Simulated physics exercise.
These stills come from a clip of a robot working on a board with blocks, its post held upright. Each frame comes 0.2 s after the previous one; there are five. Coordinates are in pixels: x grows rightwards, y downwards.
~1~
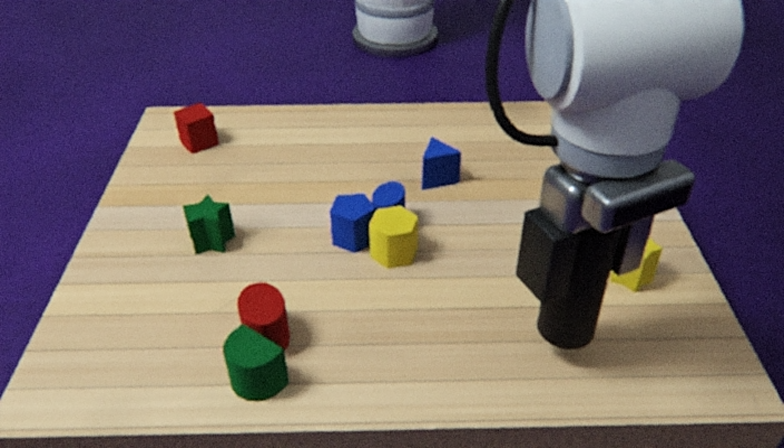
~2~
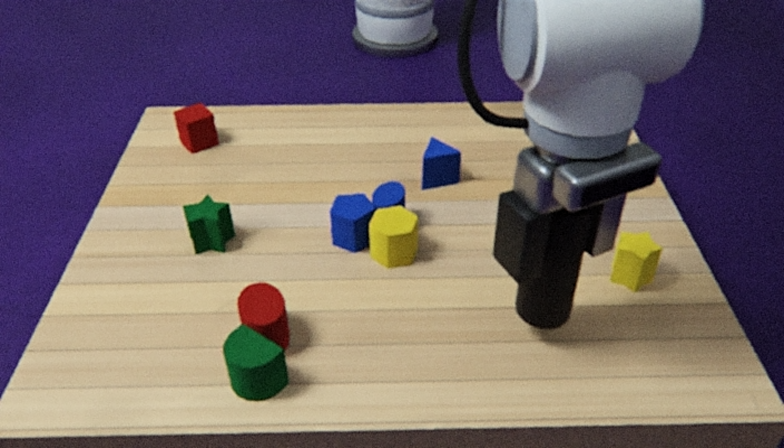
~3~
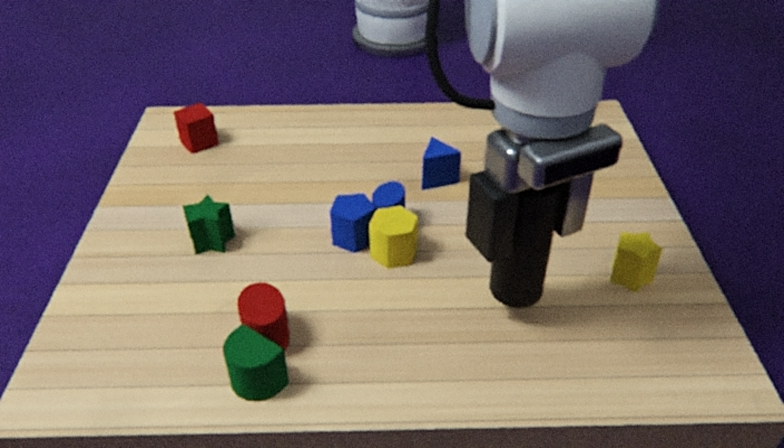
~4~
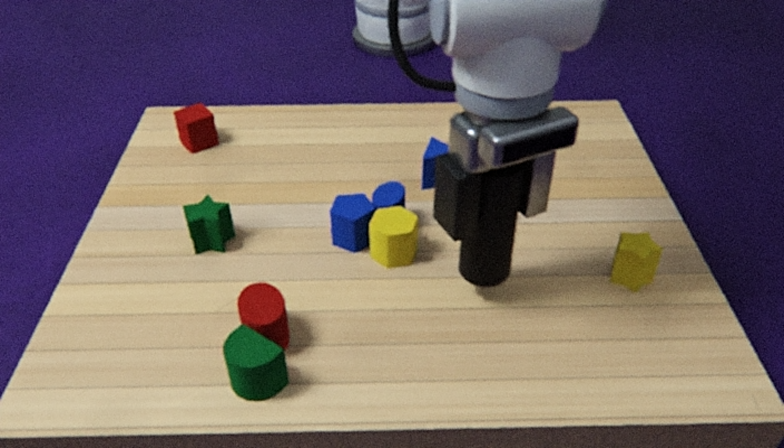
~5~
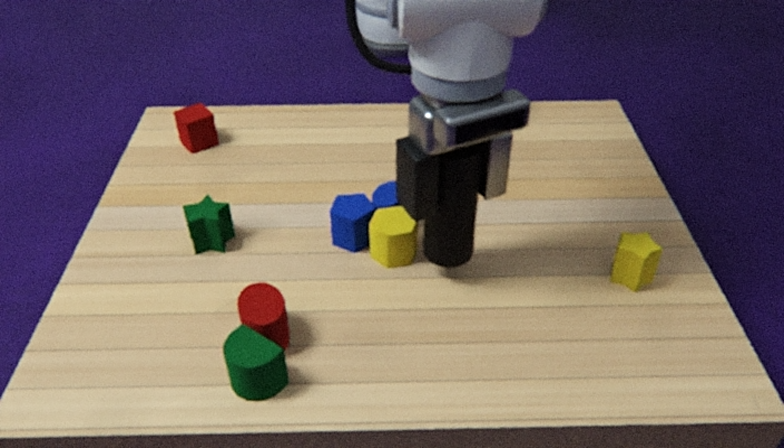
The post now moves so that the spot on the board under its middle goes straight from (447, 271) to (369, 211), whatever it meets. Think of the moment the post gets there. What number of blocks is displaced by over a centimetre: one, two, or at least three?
Going by the path, three or more blocks will move.
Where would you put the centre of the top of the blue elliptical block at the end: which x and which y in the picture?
That would be at about pixel (344, 162).
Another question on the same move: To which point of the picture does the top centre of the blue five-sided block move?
It will end up at (284, 195).
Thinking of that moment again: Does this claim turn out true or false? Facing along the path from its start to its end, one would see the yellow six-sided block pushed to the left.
Answer: True.
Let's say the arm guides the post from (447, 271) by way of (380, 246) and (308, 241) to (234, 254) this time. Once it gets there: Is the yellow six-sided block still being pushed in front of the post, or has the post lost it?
It ends up beside or behind the post.
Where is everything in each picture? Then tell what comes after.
Tip of the post at (565, 329), middles of tops, blue five-sided block at (352, 205), blue elliptical block at (389, 193), yellow six-sided block at (394, 220), blue three-sided block at (439, 148), in the first picture.
Post at (543, 310), nothing pushed, in the second picture.
Post at (516, 290), nothing pushed, in the third picture.
Post at (484, 270), nothing pushed, in the fourth picture.
Post at (448, 252), blue five-sided block at (352, 205), blue elliptical block at (389, 193), yellow six-sided block at (394, 220), blue three-sided block hidden, in the fifth picture.
On the path given first. One third of the way, post at (420, 230); blue five-sided block at (333, 200), turned 15° anticlockwise; blue elliptical block at (381, 186), turned 40° clockwise; yellow six-sided block at (374, 211).
Two thirds of the way, post at (393, 210); blue five-sided block at (304, 196), turned 35° anticlockwise; blue elliptical block at (369, 177), turned 65° clockwise; yellow six-sided block at (347, 198), turned 30° anticlockwise.
At the end, post at (369, 192); blue five-sided block at (284, 195), turned 55° anticlockwise; blue elliptical block at (344, 162), turned 55° clockwise; yellow six-sided block at (327, 189), turned 45° anticlockwise; blue three-sided block unmoved.
